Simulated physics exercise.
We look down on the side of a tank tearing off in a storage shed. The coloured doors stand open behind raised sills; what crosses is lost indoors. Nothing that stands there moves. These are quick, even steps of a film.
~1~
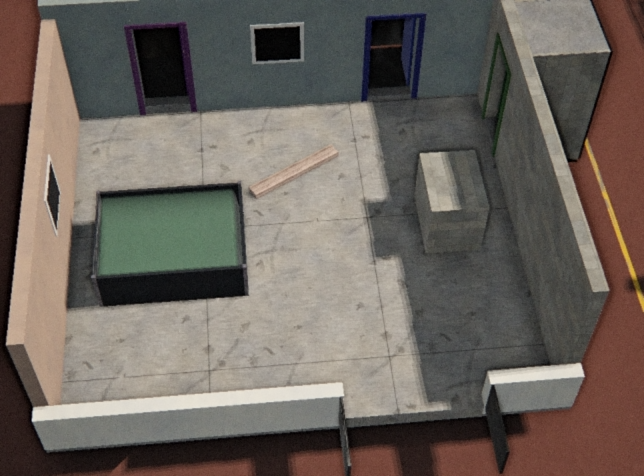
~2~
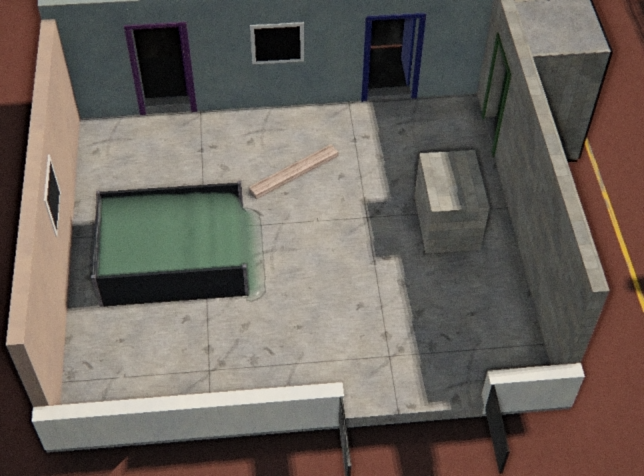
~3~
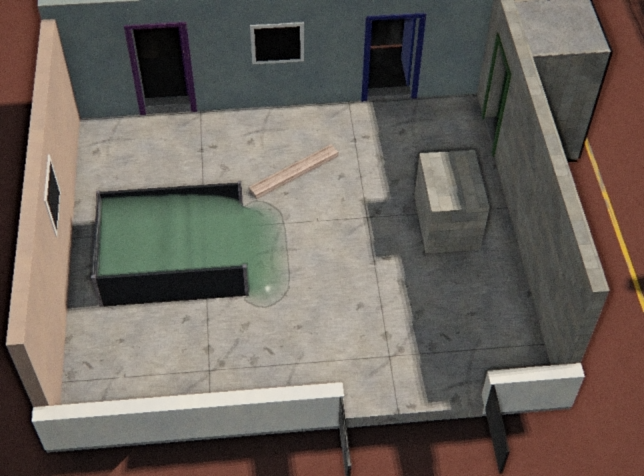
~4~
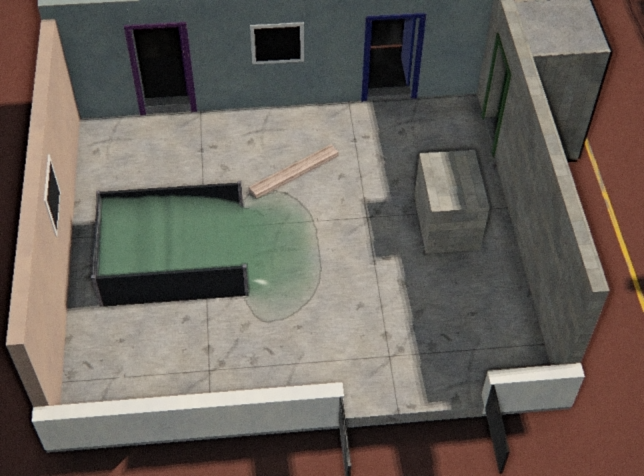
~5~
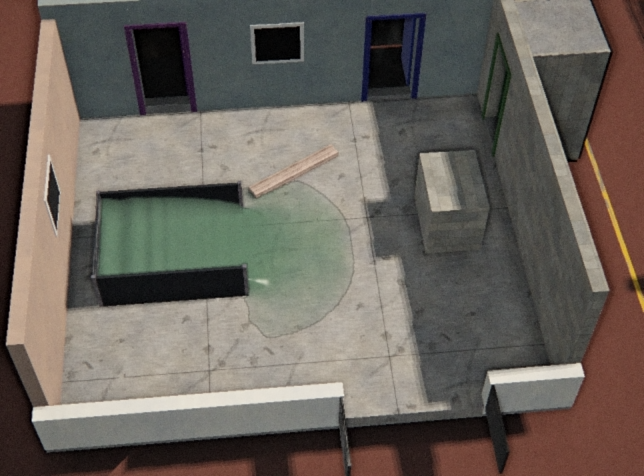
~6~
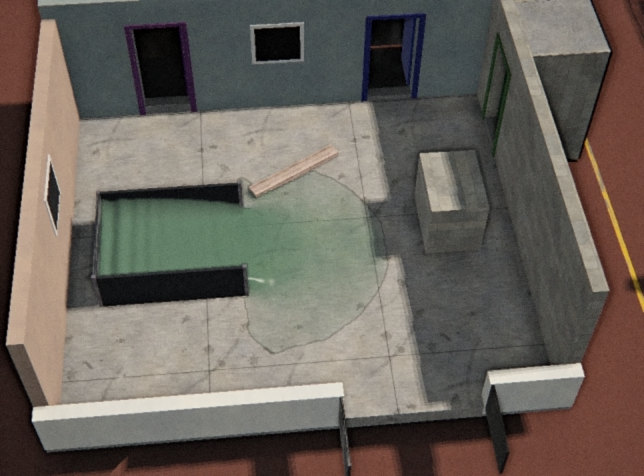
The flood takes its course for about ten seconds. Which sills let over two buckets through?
The purple door holds within the limit; the blue door floods; the green door floods.
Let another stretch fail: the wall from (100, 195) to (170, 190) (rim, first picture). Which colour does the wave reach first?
That is the purple-painted one.
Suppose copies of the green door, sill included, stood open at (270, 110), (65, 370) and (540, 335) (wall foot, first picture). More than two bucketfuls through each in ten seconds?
One after the other: Stays under, takes less, passes that mark.
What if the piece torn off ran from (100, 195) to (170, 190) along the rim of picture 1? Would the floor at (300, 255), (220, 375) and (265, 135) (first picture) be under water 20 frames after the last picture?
In that order: Free of water, dry, flooded.
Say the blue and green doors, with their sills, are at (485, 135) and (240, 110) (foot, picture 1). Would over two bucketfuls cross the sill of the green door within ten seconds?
Then: Green stays under.
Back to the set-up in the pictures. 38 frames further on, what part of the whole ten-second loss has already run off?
About 65 per cent.
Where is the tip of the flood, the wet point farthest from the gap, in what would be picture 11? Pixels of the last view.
Around (517, 265).
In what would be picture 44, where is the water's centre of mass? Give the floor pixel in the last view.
Around (385, 234).
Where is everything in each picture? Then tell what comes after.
In the first frame, the open tank at (170, 232) is whole and still.
In the second frame, the front is at (249, 298), out from the gap at (242, 244).
In the third frame, water pours out at (242, 245) and has run to (267, 303).
In the fourth frame, water pours out at (242, 246) and has run to (292, 310).
In the fifth frame, the front is at (330, 307), out from the gap at (242, 246).
In the sixth frame, the front is at (382, 266), out from the gap at (242, 247).
A moment on, water covers 30 % of the floor; the purple door not reached, the blue door not reached, the green door not reached.
Next, water covers 45 % of the floor; the purple door not reached, the blue door not reached, the green door wet at the sill, nothing in.
Then, water covers 50 % of the floor; the purple door not reached, the blue door under two buckets in, the green door over two buckets in.
Later, water covers 65 % of the floor; the purple door not reached, the blue door over two buckets in, the green door far over two buckets in.
In the end, water covers 95 % of the floor; the purple door wet at the sill, nothing in, the blue door over two buckets in, the green door far over two buckets in.
